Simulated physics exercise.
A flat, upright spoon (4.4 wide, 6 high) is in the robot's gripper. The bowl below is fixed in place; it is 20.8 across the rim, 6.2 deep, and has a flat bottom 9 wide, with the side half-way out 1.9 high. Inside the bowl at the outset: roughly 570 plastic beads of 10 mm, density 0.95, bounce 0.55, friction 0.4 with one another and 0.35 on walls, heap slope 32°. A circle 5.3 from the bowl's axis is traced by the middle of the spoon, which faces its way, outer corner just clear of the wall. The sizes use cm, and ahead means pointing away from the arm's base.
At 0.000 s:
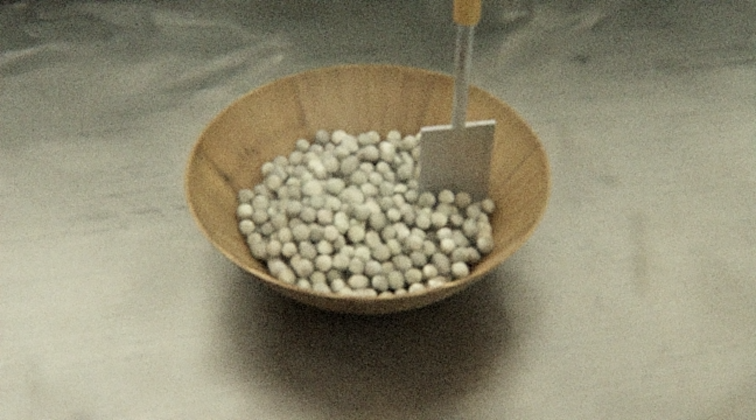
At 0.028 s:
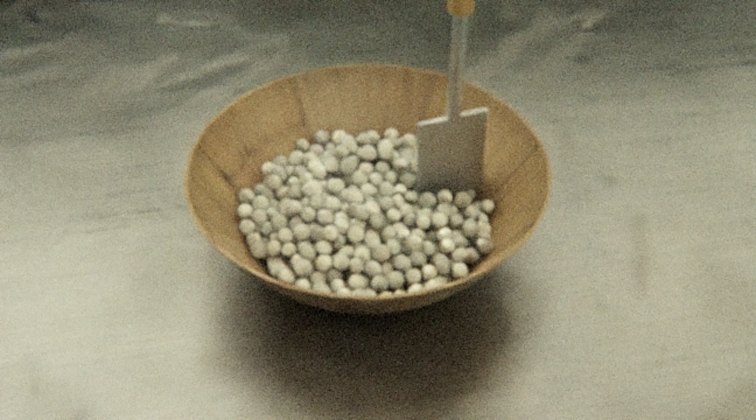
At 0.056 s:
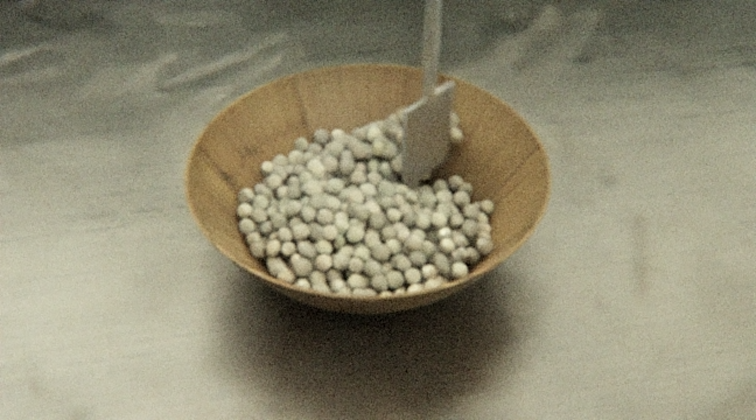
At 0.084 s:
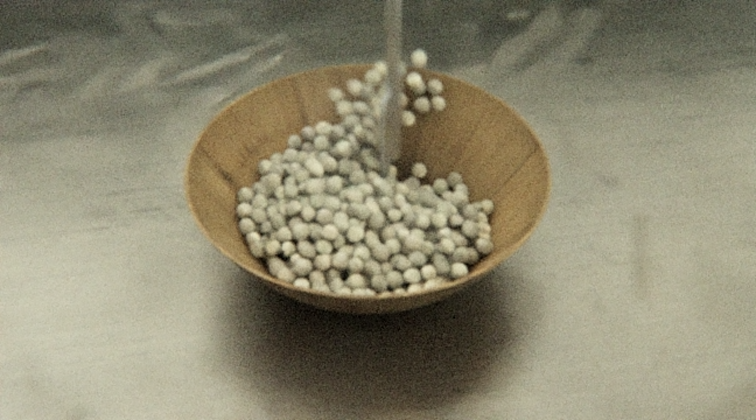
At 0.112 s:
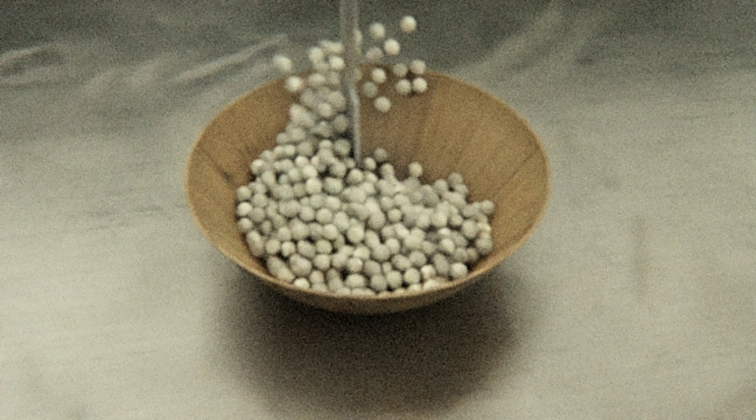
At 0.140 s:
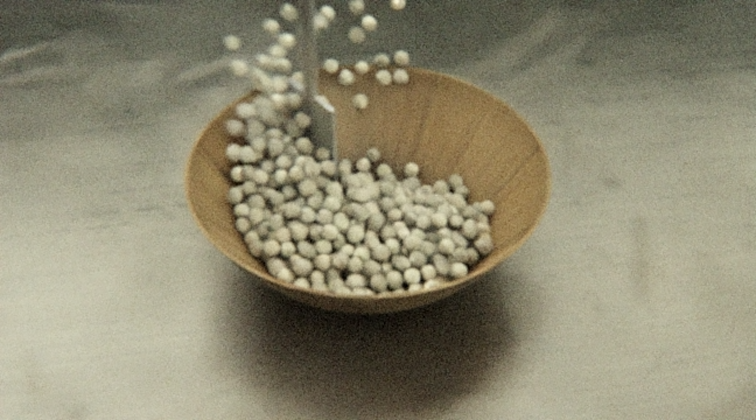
The video shows a flat metal spoon standing upright in a wooden bowl of pale beads, then turning as it sweeps leftward along the far side, pushing the beads into a rising heap and flinging some into the air.
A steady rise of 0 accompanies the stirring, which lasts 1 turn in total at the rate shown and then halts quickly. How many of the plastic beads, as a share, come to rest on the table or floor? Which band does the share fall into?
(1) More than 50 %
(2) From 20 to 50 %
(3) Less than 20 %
Answer: 2.
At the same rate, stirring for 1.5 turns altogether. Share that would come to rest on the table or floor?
I'd reckon near 40 per cent.
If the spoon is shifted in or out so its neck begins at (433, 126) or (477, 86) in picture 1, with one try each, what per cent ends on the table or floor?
Close to 25 and 15 in a hundred.
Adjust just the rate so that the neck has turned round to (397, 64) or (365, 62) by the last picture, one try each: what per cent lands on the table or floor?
Around 5 and 15 percent, in that order.
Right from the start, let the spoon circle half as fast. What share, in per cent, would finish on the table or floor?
5 per cent.
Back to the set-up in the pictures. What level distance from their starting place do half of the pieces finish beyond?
Reading: Around 9 cm.
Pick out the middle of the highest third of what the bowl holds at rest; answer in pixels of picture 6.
Near (395, 181).
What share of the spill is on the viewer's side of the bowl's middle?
Estimate: Some 60 in a hundred.
After 0.23 s, 208° round, highest piece 12 above the table; 505 in the bowl, 1 on the table or floor, 64 in flight or on the tool.
After 0.31 s, 296° round, highest piece 11 above the table; 447 in the bowl, 39 on the table or floor, 84 in flight or on the tool.
After 0.56 s, 0° round, highest piece 6 above the table; 370 in the bowl, 197 on the table or floor, 3 in flight or on the tool.
After 1.26 s, 0° round, highest piece 5 above the table; 370 in the bowl, 200 on the table or floor.
At rest, 370 in the bowl, 200 on the table or floor. That is 35 % on the table or floor.
